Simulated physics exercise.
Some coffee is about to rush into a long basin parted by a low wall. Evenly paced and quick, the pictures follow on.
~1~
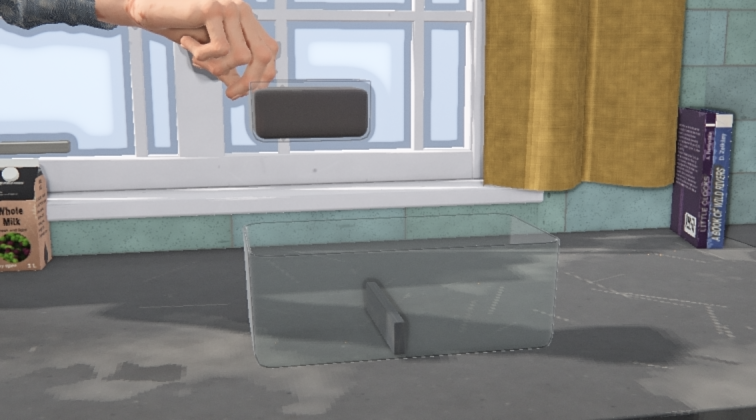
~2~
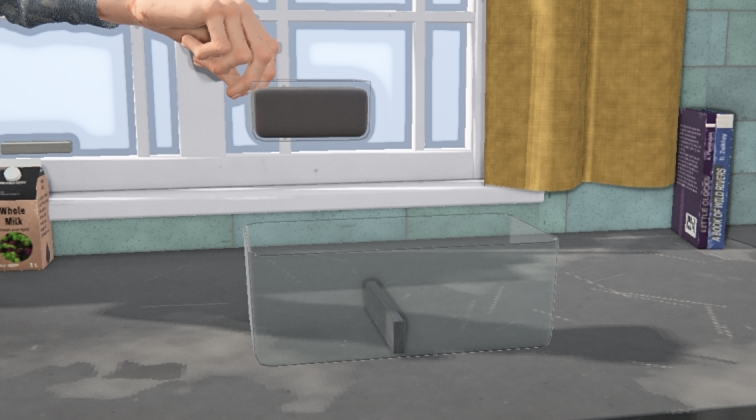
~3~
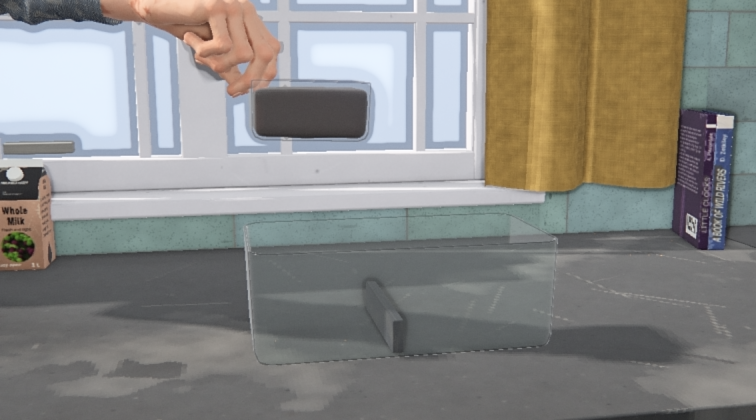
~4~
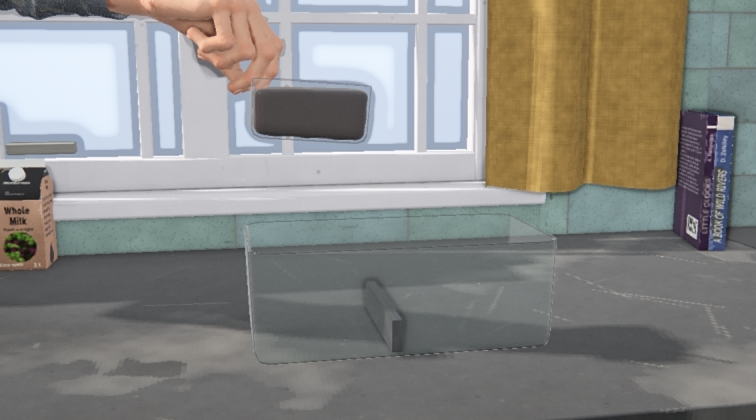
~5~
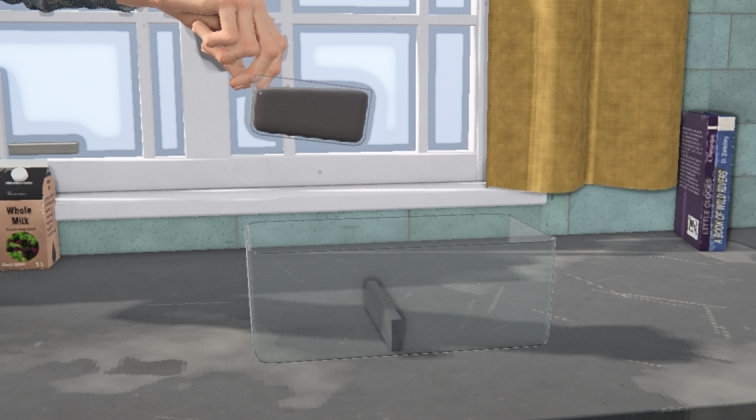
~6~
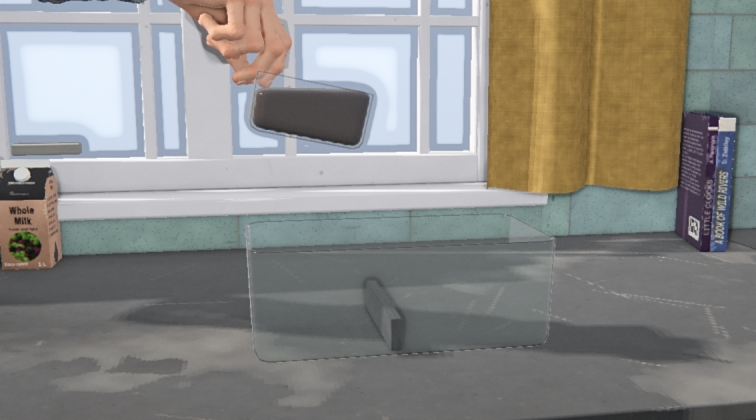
A hand slowly tilts a small container of dark liquid above a clear, divided basin.
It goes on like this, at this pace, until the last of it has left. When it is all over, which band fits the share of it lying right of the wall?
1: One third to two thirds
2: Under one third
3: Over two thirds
The answer is 3.
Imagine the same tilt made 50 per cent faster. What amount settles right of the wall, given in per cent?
Around 80 per cent ends up there.
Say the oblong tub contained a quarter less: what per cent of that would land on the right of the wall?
The share comes to some 75 parts in a hundred.
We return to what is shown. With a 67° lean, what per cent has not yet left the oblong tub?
40 per cent or so.
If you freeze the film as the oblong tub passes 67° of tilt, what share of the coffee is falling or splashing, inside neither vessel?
Some 35 per cent, I'd say.
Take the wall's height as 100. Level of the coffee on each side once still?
Left of the wall 10 %, right of the wall 40 %.
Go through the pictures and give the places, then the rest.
Tilt 0°; pouring edge (364, 82); surface from (252, 91) to (362, 89); the long basin's rim runs from (247, 241) to (534, 228); the wall's top is at (384, 302), in the first frame.
Tilt 0°; pouring edge (364, 83); surface from (252, 91) to (361, 90), in the second frame.
Tilt 2°; pouring edge (365, 84); surface from (253, 90) to (362, 91), in the third frame.
Tilt 4°; pouring edge (365, 87); surface from (254, 90) to (362, 91), in the fourth frame.
Tilt 8°; pouring edge (366, 91); surface from (254, 90) to (363, 92), in the fifth frame.
Tilt 12°; pouring edge (367, 95); surface from (256, 91) to (365, 93), in the sixth frame.
A moment on, the oblong tub is tipped part way and 39 per cent is still to pour, 1 is left of the wall and 24 right of it.
Next, the oblong tub is tipped right over and 6 per cent is still to pour, 8 is left of the wall and 78 right of it.
Then the oblong tub is tipped right over and 0 per cent is still to pour, 19 is left of the wall and 80 right of it.
Later the oblong tub is tipped right over and 0 per cent is still to pour, 19 is left of the wall and 80 right of it.
Finally, 19 per cent lies left of the wall, 80 right of it and 1 outside.
